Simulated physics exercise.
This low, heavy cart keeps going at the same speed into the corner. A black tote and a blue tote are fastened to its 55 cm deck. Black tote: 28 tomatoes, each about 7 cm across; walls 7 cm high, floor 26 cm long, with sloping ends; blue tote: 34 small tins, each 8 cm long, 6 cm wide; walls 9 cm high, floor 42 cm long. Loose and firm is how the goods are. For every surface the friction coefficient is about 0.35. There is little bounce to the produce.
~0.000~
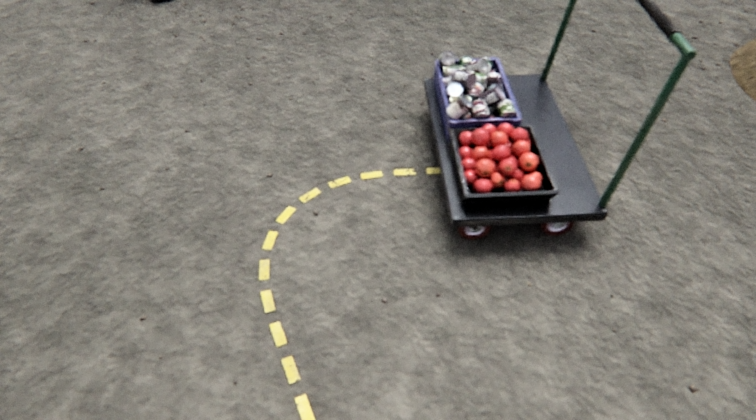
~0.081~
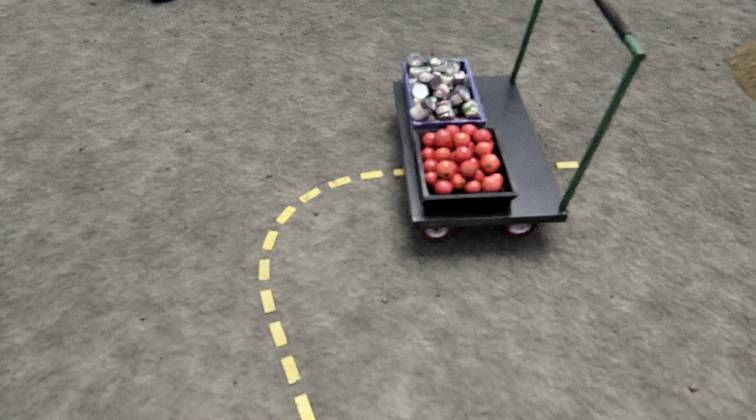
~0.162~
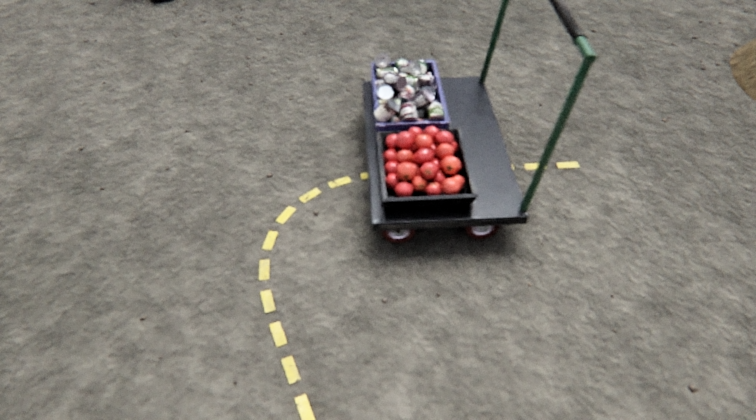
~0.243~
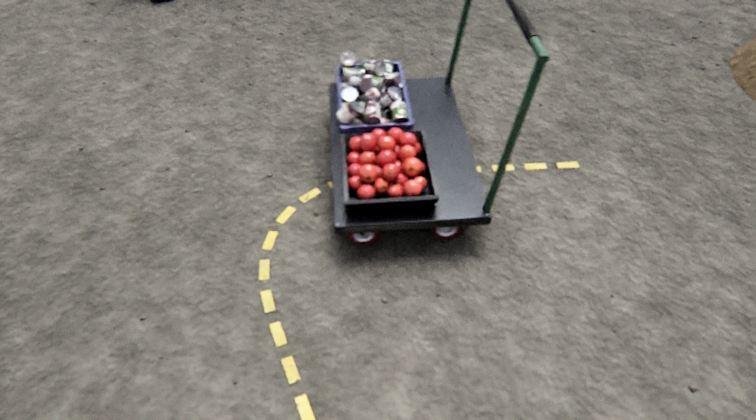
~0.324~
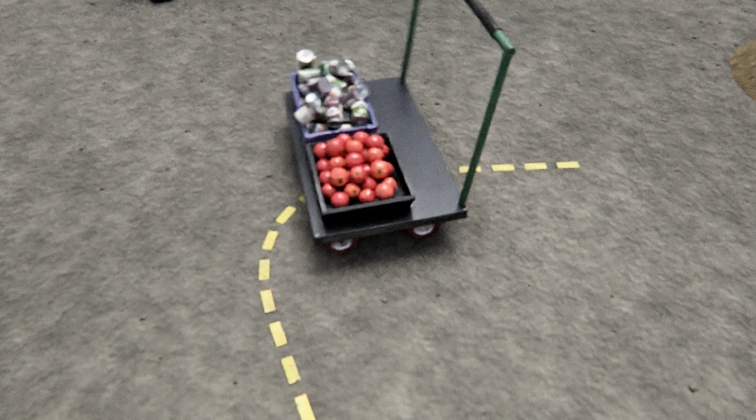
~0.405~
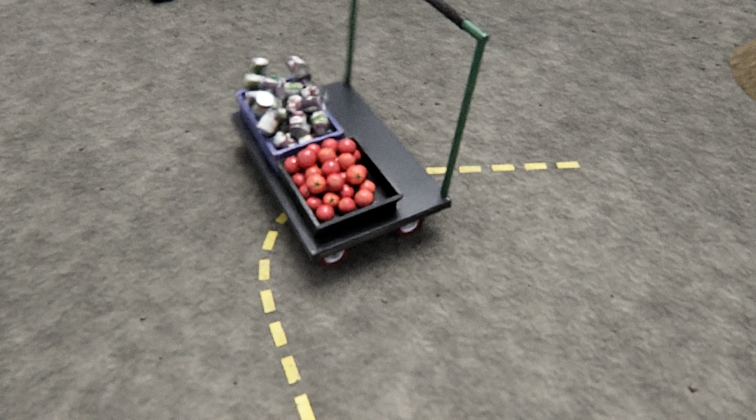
A dark flatbed cart with a green-framed handle stands on rough grey ground, seen from above by a still camera. On its deck, a blue tote heaped with small tins sits behind a black tote of round red goods, over a curving dashed yellow line. The cart rolls left along the line, then turns anticlockwise as the tins shift in a loose heap.
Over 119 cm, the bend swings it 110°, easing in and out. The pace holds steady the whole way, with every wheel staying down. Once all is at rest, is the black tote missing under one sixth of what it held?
Spilled share: Low, beneath a sixth.
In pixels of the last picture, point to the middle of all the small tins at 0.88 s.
The middle is around (156, 342).
After 0.54 s, 0 of 28 out of the black tote and 7 of 34 out of the blue tote.
After 0.67 s, 0 of 28 out of the black tote and 13 of 34 out of the blue tote.
After 0.88 s, 0 of 28 out of the black tote and 14 of 34 out of the blue tote.
When it is over (at 1.33 s), 0 of 28 out of the black tote and 15 of 34 out of the blue tote. Asked share, 0 of 28, 0 per cent.
